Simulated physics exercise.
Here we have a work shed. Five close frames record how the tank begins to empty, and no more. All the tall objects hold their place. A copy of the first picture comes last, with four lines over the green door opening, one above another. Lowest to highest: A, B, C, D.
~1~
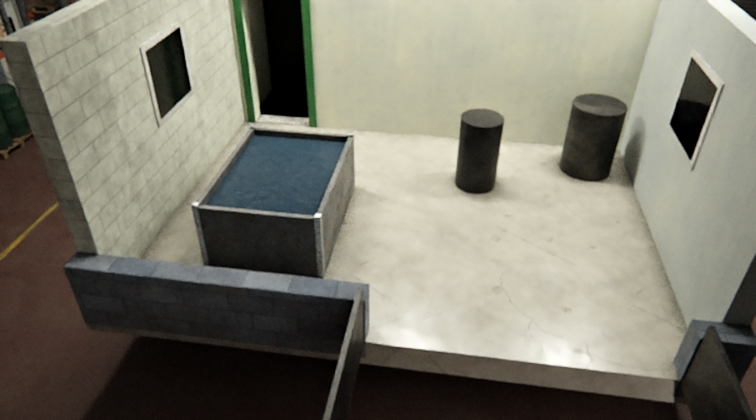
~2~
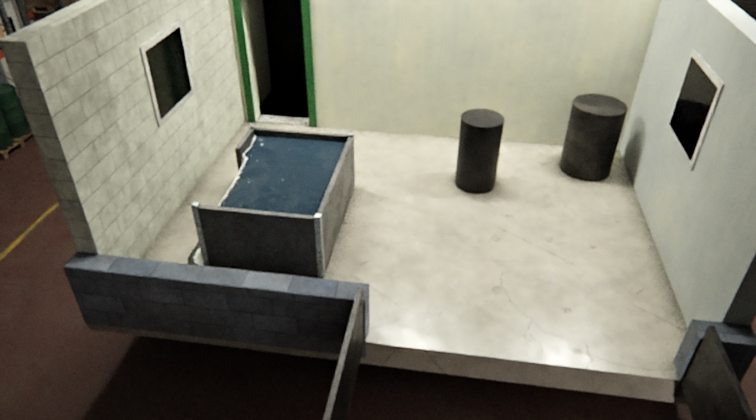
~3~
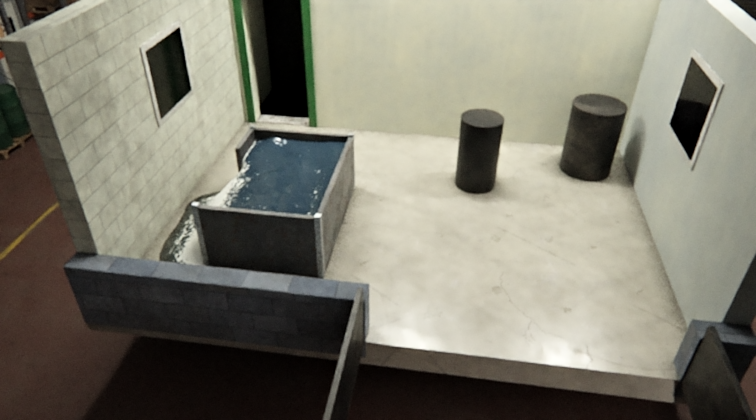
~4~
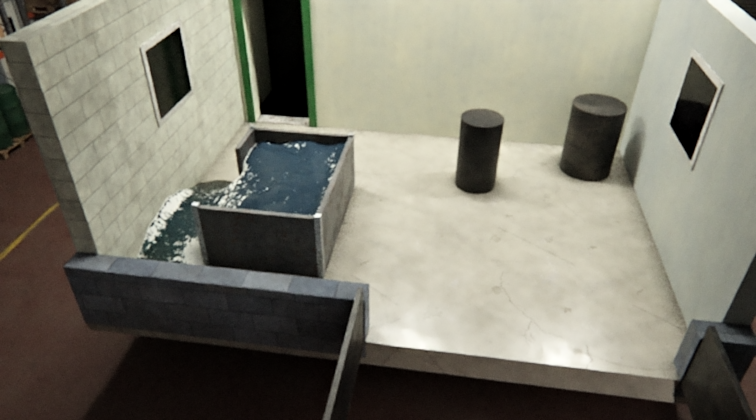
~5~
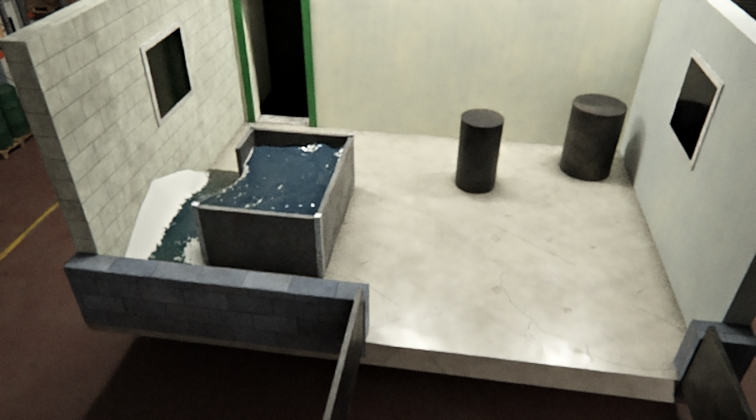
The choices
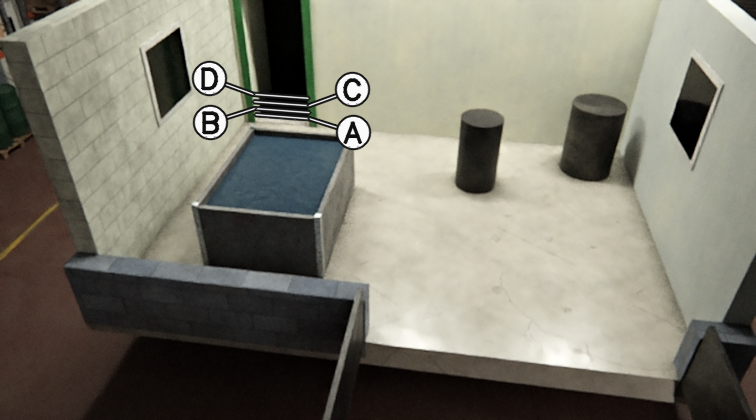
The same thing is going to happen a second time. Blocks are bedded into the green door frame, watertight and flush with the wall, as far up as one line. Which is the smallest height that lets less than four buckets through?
Mark B.
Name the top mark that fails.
That is mark A.
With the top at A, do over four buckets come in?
Yes.
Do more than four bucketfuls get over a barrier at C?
No.
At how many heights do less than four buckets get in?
Three.
On the marked copy, A at (282, 116); B at (281, 110); C at (281, 103); D at (280, 96); from the bottom up A, B, C, D.
With A, about 9 bucketfuls get in.
With B, a splash gets over, under a bucket.
With C, nothing gets over.
With D, nothing gets over.
